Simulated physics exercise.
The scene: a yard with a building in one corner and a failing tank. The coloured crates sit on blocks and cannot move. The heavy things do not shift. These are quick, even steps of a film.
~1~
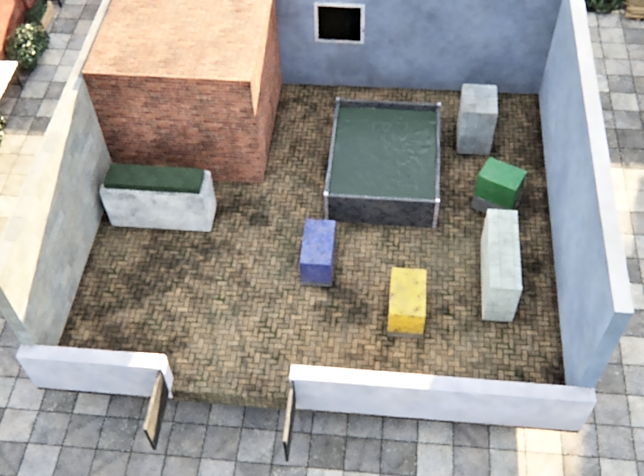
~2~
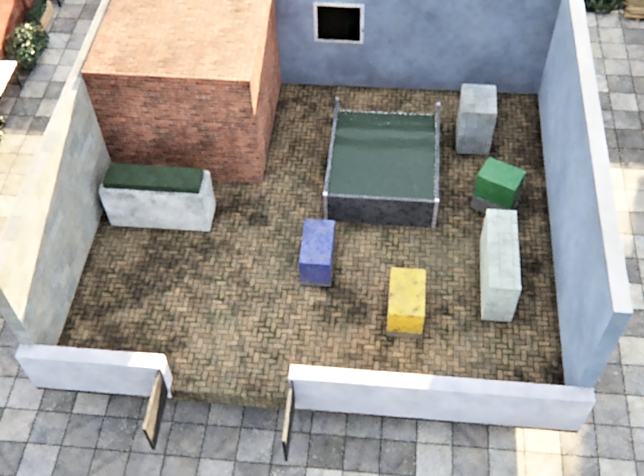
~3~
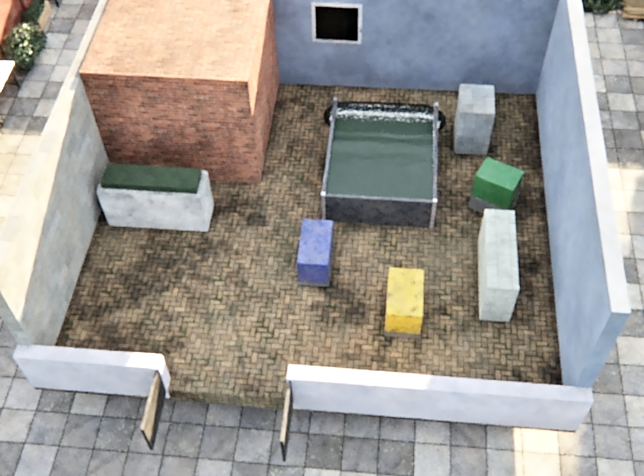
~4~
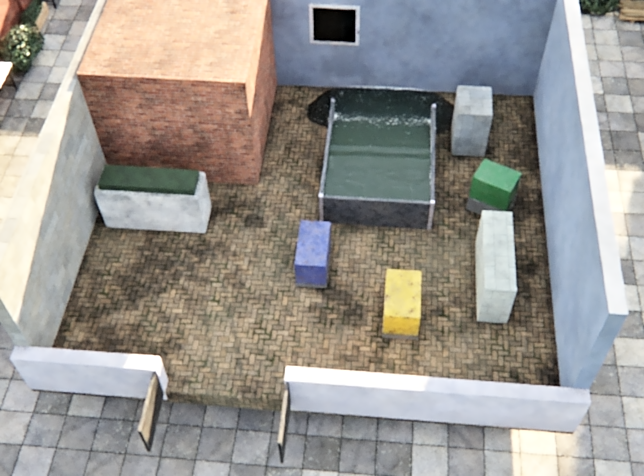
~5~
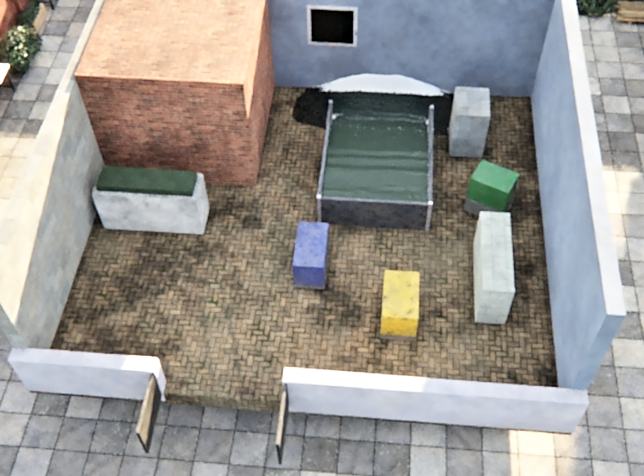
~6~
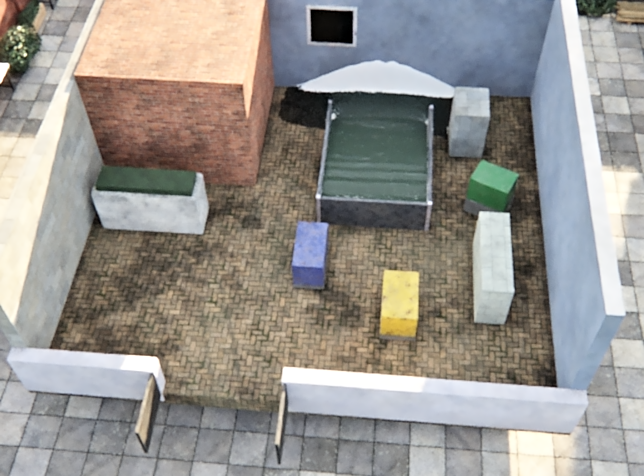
In a walled yard, water pours from the tank's far side and spreads outward.
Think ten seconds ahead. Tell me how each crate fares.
In the end: The yellow crate escapes dry; the blue crate is wetted; the green crate escapes dry.
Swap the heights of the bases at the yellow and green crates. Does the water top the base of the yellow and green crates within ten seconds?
Yellow crate remains dry, green crate is soaked.
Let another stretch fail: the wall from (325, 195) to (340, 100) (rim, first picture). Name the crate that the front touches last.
Last comes the yellow-painted one.
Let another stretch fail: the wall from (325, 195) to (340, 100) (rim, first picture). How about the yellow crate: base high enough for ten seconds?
One by one: Yellow remains dry.
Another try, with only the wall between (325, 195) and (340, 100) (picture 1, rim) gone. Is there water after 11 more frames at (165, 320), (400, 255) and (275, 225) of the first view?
In that order: Awash, dry, flooded.
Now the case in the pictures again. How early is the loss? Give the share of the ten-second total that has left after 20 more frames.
Near 0 in a hundred.
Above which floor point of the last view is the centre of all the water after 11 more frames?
I would point to (377, 134).
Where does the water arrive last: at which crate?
I say the one in yellow.
A moment on, water covers 15 % of the floor; the yellow crate not reached, the blue crate not reached, the green crate not reached.
Next, water covers 20 % of the floor; the yellow crate not reached, the blue crate not reached, the green crate not reached.
Then, water covers 45 % of the floor; the yellow crate not reached, the blue crate water round its plinth, the green crate water round its plinth.
Later, water covers 75 % of the floor; the yellow crate water round its plinth, the blue crate water round its plinth, the green crate water round its plinth.
In the end, water covers 95 % of the floor; the yellow crate stayed above the water, the blue crate was topped, the green crate stayed above the water.
